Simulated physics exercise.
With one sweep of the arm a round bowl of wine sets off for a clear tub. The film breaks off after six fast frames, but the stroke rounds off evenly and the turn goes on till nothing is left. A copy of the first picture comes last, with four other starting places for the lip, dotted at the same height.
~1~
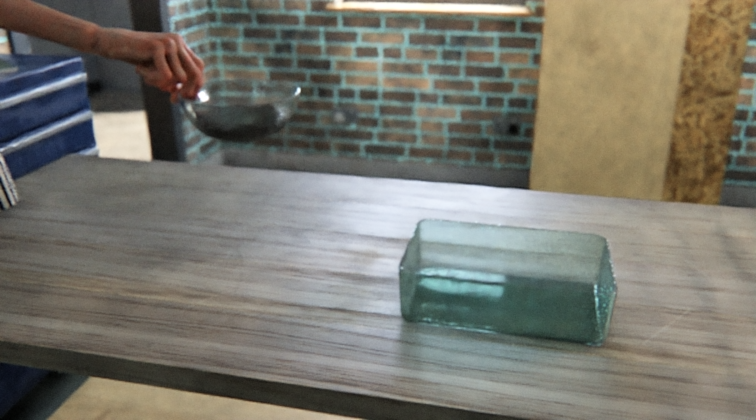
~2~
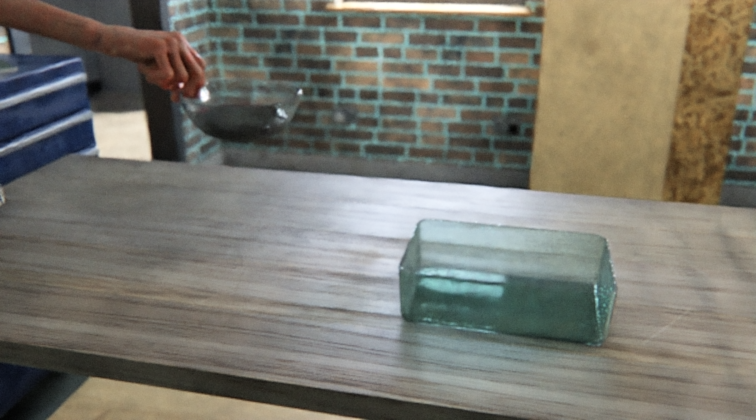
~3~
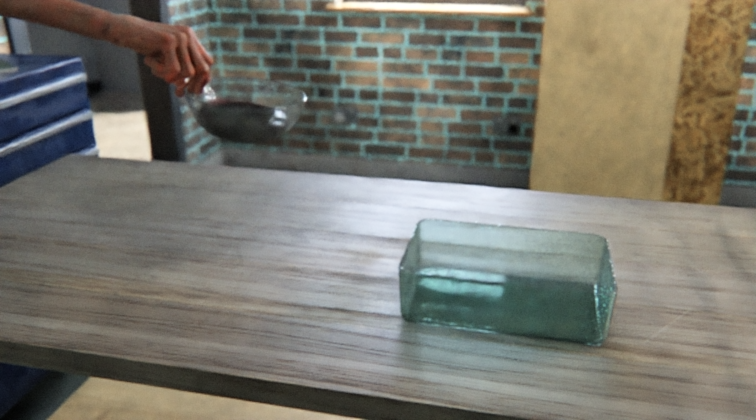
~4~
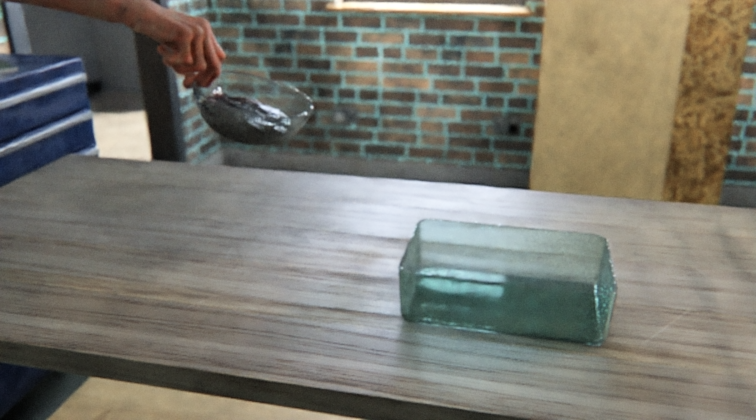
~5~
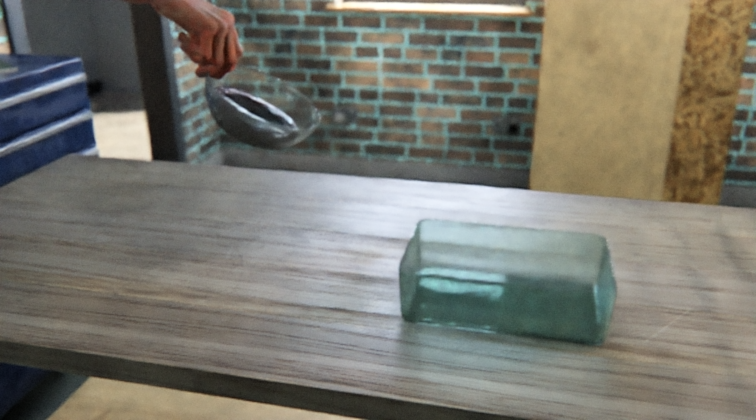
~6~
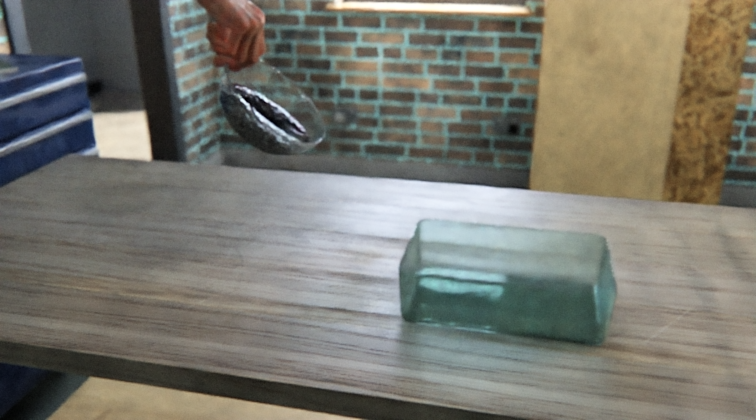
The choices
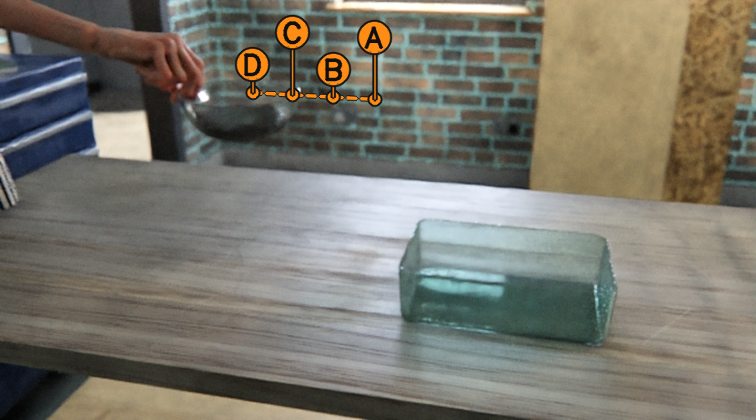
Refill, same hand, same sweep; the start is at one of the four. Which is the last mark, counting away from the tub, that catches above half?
It is B.
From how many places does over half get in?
Two of them.
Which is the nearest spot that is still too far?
C.
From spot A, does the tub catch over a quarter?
Yes.
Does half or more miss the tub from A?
No, not at all.
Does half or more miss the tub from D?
Yes, it does.
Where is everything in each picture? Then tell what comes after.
Upright, lip at (294, 94); tub from (401, 317) to (606, 342); nothing has left yet.
Upright, lip at (296, 96); nothing has left yet.
Tipped about 6°, lip at (301, 101); nothing has left yet.
Tipped about 15°, lip at (308, 111); nothing has left yet.
Tipped about 27°, lip at (315, 124); nothing has left yet.
Tipped about 42°, lip at (321, 139); nothing has left yet.
On the marked copy, A at (374, 99); B at (333, 97); C at (292, 94); D at (252, 92).
With A, about 83 % lands in the tub, 3 % falls short and 14 % goes beside or beyond.
With B, about 82 % lands in the tub, 4 % falls short and 14 % goes beside or beyond.
With C, about 2 % lands in the tub, 95 % falls short and 3 % goes beside or beyond.
With D, about 0 % lands in the tub, 100 % falls short.
